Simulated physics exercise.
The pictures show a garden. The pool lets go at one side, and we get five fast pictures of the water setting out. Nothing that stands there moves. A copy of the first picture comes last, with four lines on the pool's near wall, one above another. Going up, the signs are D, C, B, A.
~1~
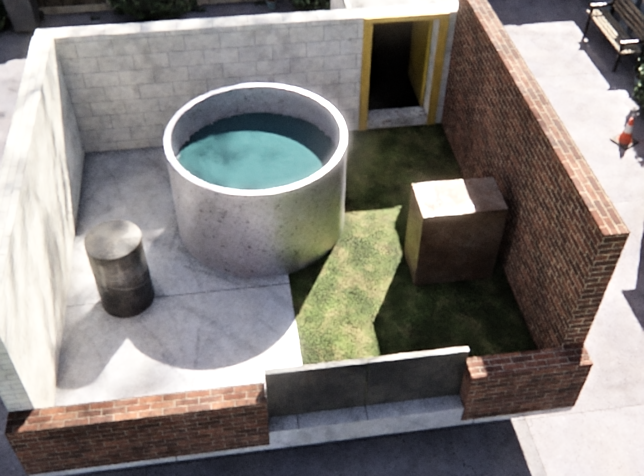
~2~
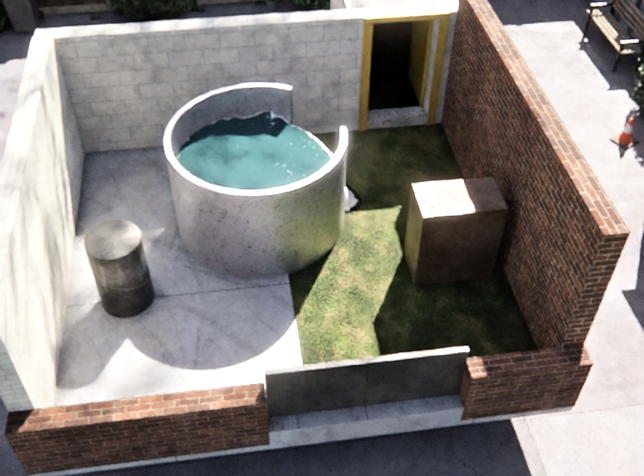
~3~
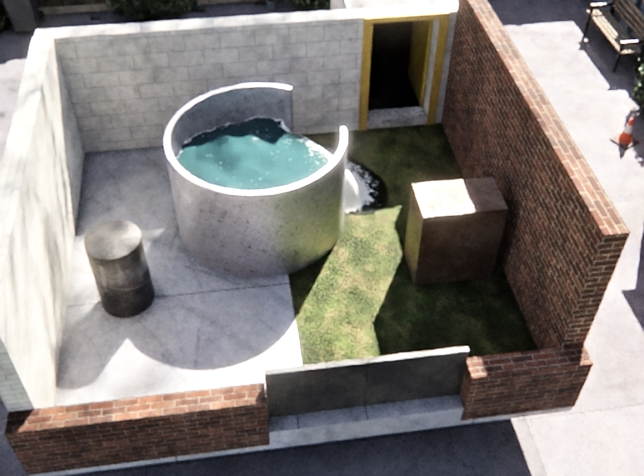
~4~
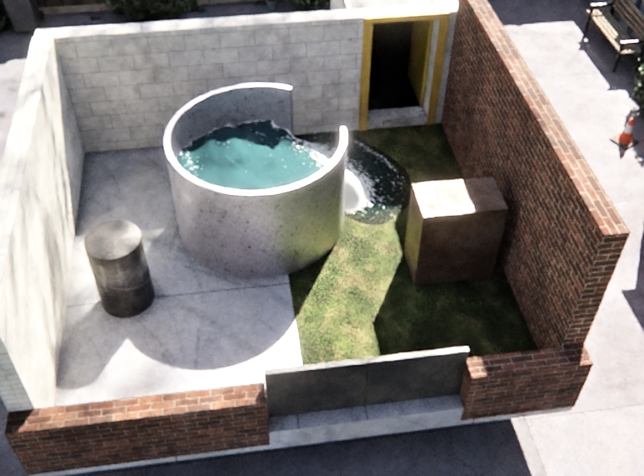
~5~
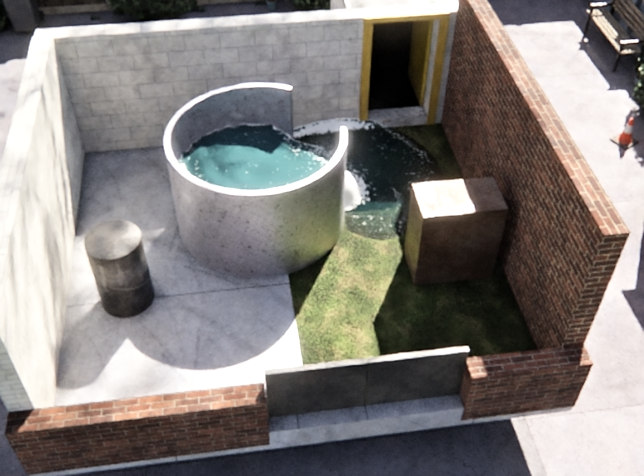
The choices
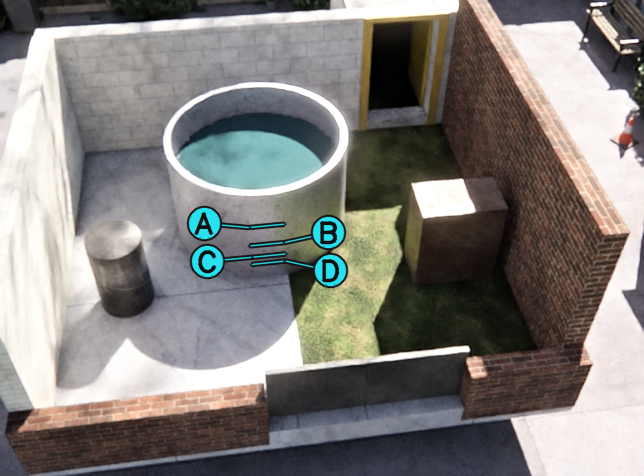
At the start, teal water sits still in a round concrete pool inside a walled garden with a shut gate. A section of the pool's right side disappears, and water pours through the gap onto the grass, then spreads past the brown box's back edge and towards the yellow doorway.
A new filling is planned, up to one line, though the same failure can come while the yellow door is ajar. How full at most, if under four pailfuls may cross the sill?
Use level C.
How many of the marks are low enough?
Two of them.
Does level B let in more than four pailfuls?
Yes, that goes wrong.
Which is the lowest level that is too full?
B.
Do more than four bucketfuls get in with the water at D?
No, not at all.
On the marked copy, A at (266, 225); B at (267, 244); C at (268, 255); D at (268, 262); from the bottom up D, C, B, A.
With A, dozens of bucketfuls pour in.
With B, about 10 bucketfuls get in.
With C, a bucket or two gets in.
With D, nothing gets over.
